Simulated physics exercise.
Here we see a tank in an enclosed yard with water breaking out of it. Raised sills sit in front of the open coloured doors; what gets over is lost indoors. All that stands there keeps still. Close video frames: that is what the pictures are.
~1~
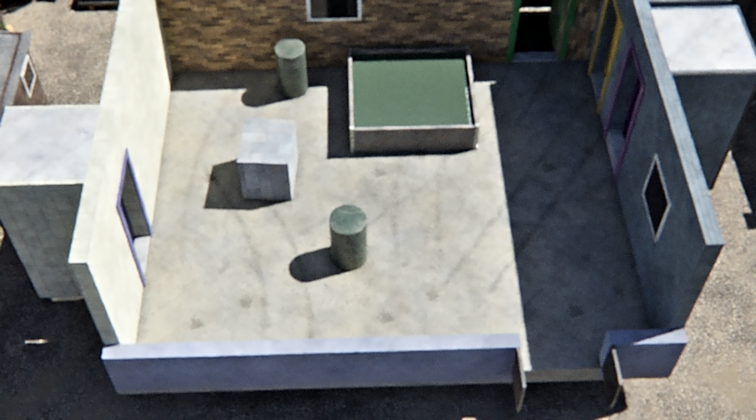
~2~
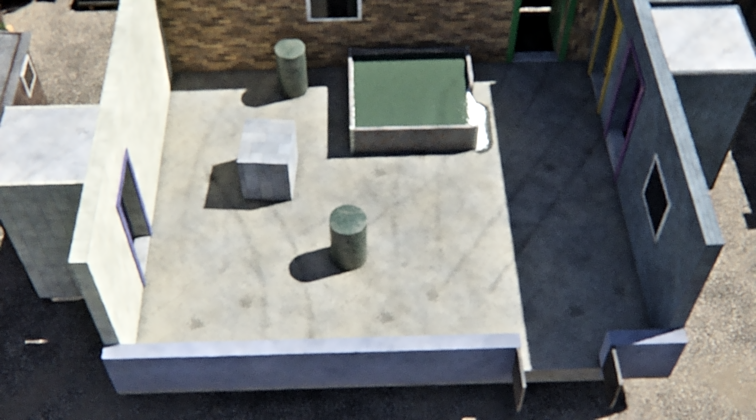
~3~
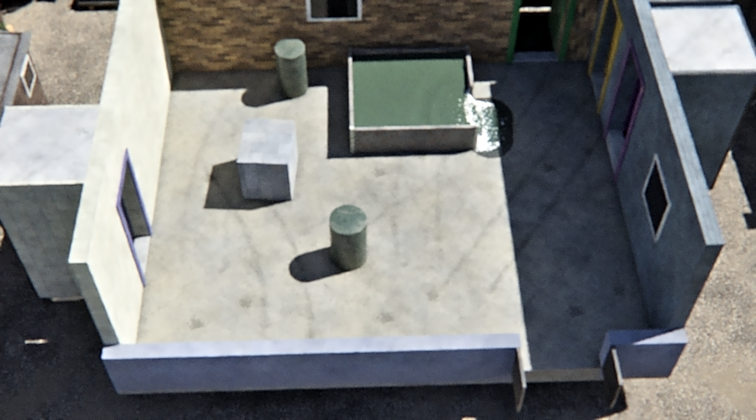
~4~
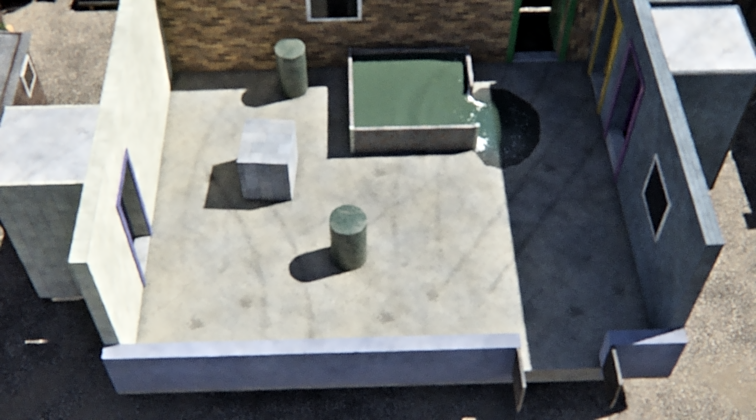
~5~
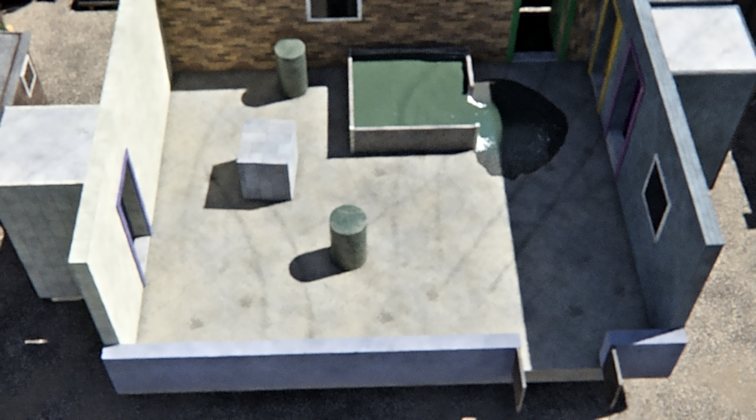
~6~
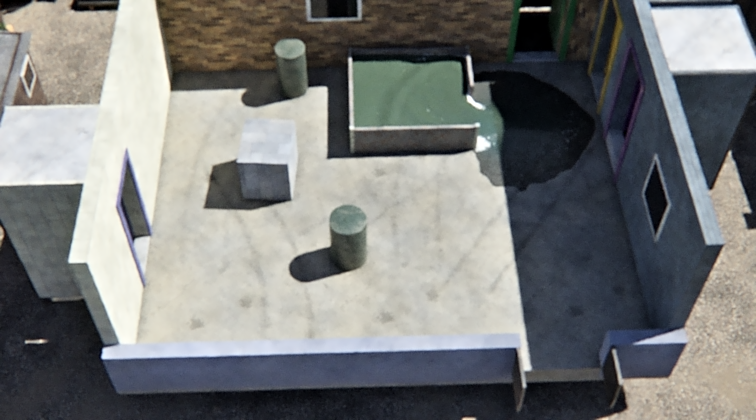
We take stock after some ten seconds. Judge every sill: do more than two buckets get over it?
Verdict: Green door - more than two get over; purple door - two or fewer get over; blue door - two or fewer get over; yellow door - more than two get over.
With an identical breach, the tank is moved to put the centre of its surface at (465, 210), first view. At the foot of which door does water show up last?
It's the blue-painted one that is reached last.
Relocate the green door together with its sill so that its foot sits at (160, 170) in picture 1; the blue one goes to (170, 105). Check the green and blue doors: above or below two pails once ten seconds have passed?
Green door: Falls short. Blue door: Falls short.
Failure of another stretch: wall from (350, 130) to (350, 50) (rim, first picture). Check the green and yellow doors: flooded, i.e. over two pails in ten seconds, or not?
In brief, the green door stops short; the yellow door stops short.
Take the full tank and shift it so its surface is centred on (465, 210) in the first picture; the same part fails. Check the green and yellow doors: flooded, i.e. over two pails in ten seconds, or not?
So, one at a time, the green breaks past the limit while the yellow never reaches the limit.
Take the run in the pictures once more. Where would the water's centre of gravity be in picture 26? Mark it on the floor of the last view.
I reckon somewhere around (484, 138).
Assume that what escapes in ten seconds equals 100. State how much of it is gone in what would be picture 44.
That comes to 60 per cent, as I work it out.
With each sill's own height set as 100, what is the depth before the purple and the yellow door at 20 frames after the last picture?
Readings, in sequence: 60 percent and 180 percent.
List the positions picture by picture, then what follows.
The water tank at (412, 90) is whole and still, in the first frame.
Water pours out at (471, 120) and has run to (479, 106), in the second frame.
Water pours out at (471, 122) and has run to (502, 107), in the third frame.
The front is at (532, 113), out from the gap at (471, 122), in the fourth frame.
Water pours out at (471, 122) and has run to (563, 122), in the fifth frame.
Water pours out at (471, 122) and has run to (590, 128), in the sixth frame.
A moment on, water covers 15 % of the floor; the green door wet at the sill, nothing in, the purple door wet at the sill, nothing in, the blue door not reached, the yellow door under two buckets in.
Next, water covers 20 % of the floor; the green door wet at the sill, nothing in, the purple door wet at the sill, nothing in, the blue door not reached, the yellow door over two buckets in.
Then, water covers 25 % of the floor; the green door under two buckets in, the purple door wet at the sill, nothing in, the blue door not reached, the yellow door over two buckets in.
Later, water covers 40 % of the floor; the green door over two buckets in, the purple door wet at the sill, nothing in, the blue door not reached, the yellow door far over two buckets in.
In the end, water covers 60 % of the floor; the green door far over two buckets in, the purple door wet at the sill, nothing in, the blue door not reached, the yellow door far over two buckets in.
